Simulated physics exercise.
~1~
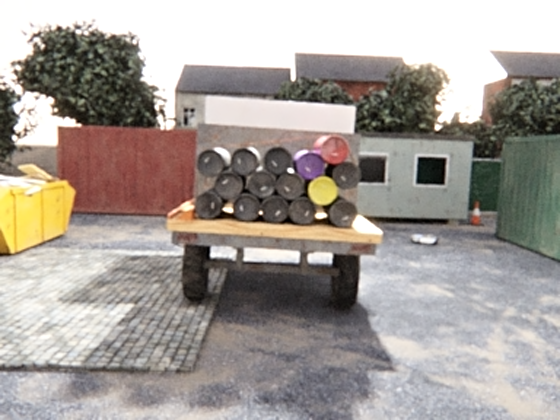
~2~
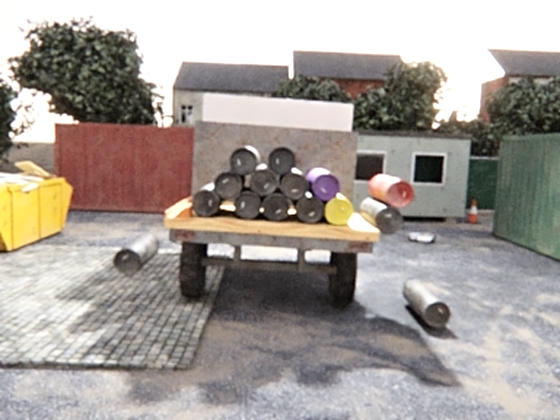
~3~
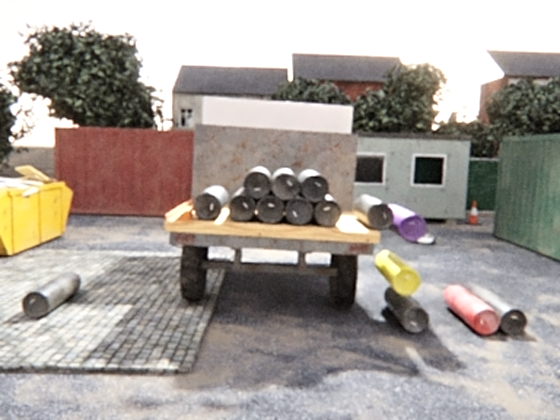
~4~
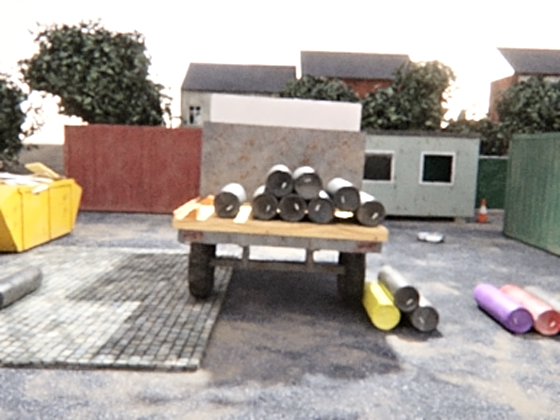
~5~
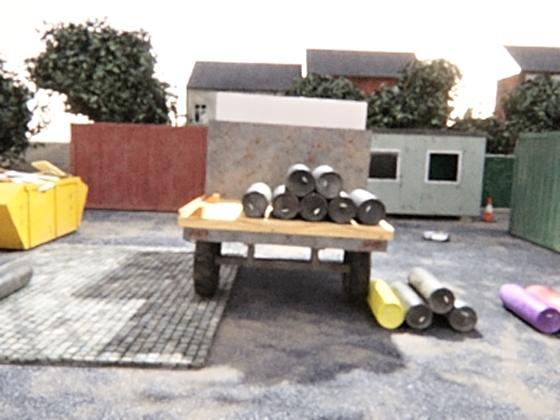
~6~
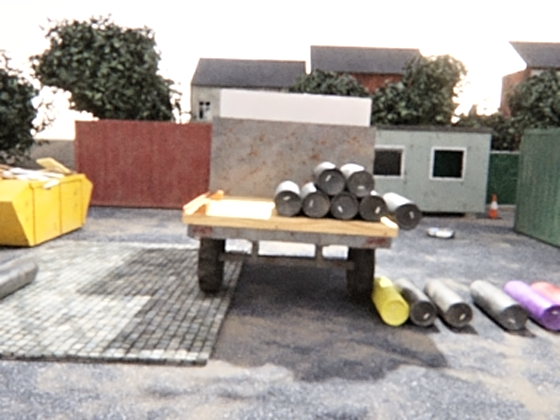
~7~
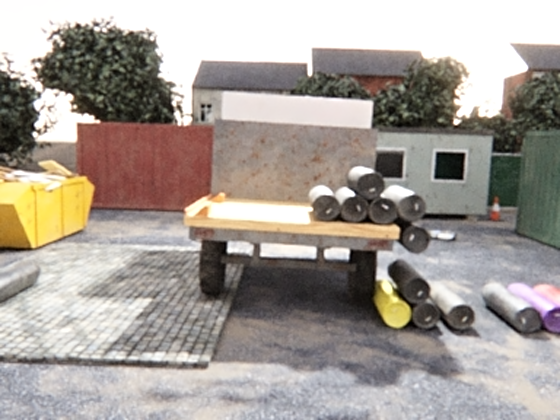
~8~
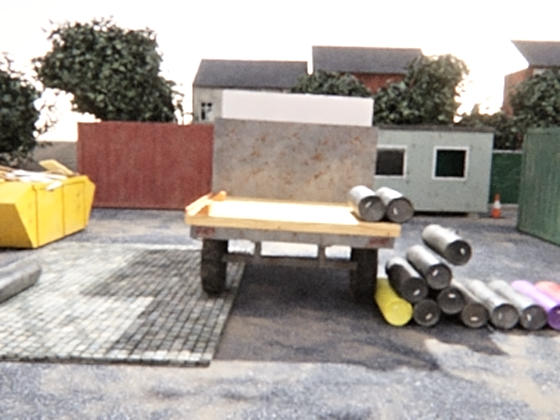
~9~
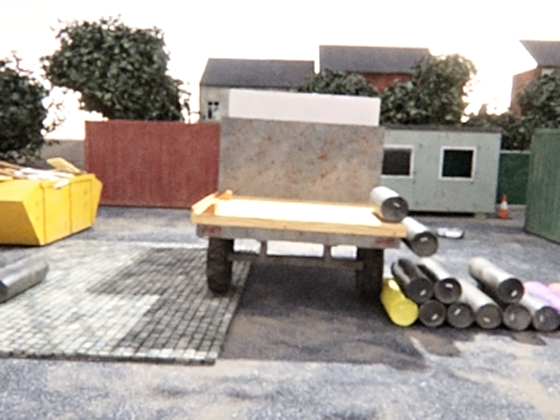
Flatbed lorry shedding its stacked cylinders, the coloured ones rolling off the right early, until the deck is almost bare.
